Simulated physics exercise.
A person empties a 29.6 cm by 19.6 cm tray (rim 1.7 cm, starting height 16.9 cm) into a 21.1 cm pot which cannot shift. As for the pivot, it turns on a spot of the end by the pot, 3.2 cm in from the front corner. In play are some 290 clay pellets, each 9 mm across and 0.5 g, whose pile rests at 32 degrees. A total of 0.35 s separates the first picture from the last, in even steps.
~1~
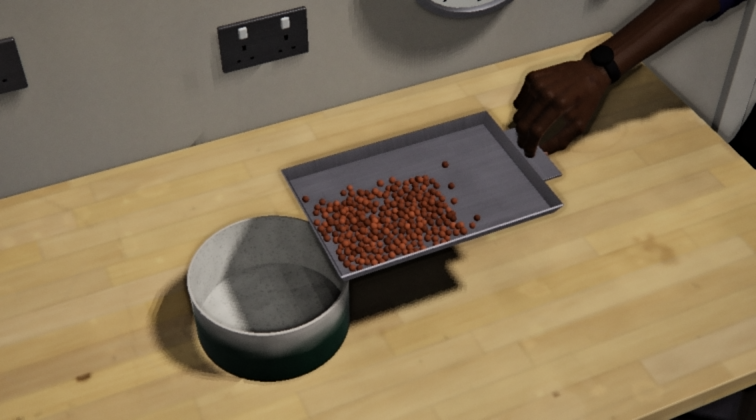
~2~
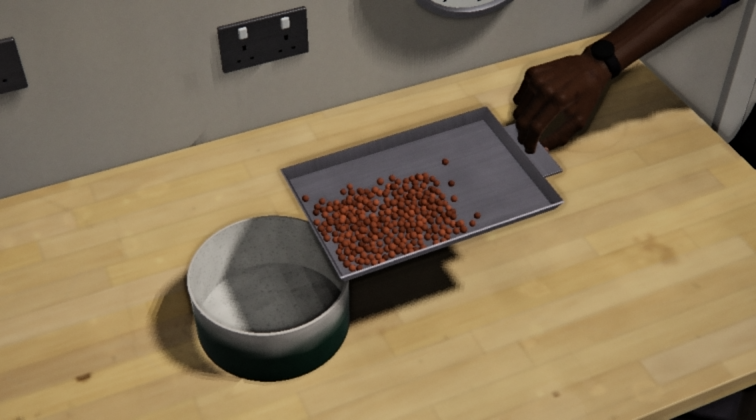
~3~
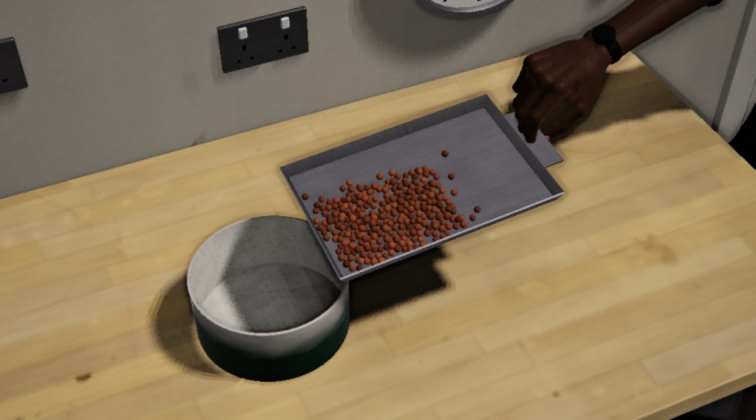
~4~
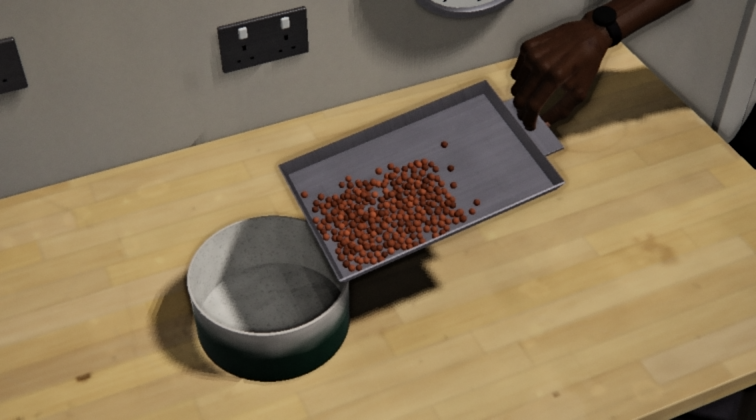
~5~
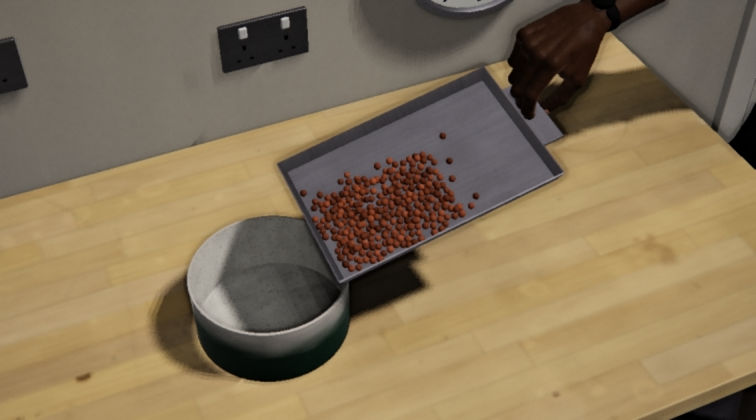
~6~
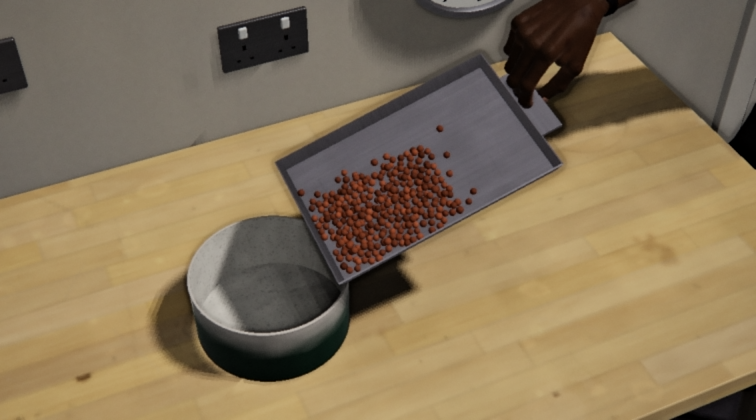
A grey tray holding a heap of small reddish-brown pellets sits over a pale wooden worktop, seen from above at an angle by a still camera. A dark hand with a black wristband is at its right end, and a round pot, pale inside and dark green below, stands at the left. The hand gradually raises the right end, tilting the tray towards the pot, while the pellets barely shift within it.
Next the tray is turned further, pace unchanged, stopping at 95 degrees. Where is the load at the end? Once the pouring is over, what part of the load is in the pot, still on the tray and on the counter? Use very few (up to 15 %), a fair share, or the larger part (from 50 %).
Pot: A fair share, left on the tray: Very few, counter: The larger part.
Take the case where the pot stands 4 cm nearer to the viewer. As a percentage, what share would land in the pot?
Share in pot: Approx. 85 %.
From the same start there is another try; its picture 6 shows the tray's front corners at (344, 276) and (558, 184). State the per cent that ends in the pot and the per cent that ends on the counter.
Per cent by place - pot 10, counter 90.
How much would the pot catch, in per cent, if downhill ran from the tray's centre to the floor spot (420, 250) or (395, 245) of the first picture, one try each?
About 0 per cent on the first try and 5 per cent on the second.
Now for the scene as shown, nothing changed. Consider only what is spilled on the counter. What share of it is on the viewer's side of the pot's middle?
Estimate: Close to 100 per cent of the pieces.
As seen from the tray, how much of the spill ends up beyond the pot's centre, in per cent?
That works out to about 60 percent.
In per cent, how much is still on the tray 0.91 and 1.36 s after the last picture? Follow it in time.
In order, near 55 and near 0.
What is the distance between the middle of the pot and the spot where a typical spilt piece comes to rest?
About 18 cm from the centre.
Then, 0.54 s after the last picture, tilt 55 degrees; the tray holds 100 %, the pot 0 %.
Then, 0.91 s after the last picture, tilt 79 degrees; the tray holds 55 %, the pot 10 %.
Then, 1.36 s after the last picture, tilt 95 degrees; the tray holds 0 %, the pot 35 %.
In the end, pot 35 %, tray 0 %, counter 65 %.
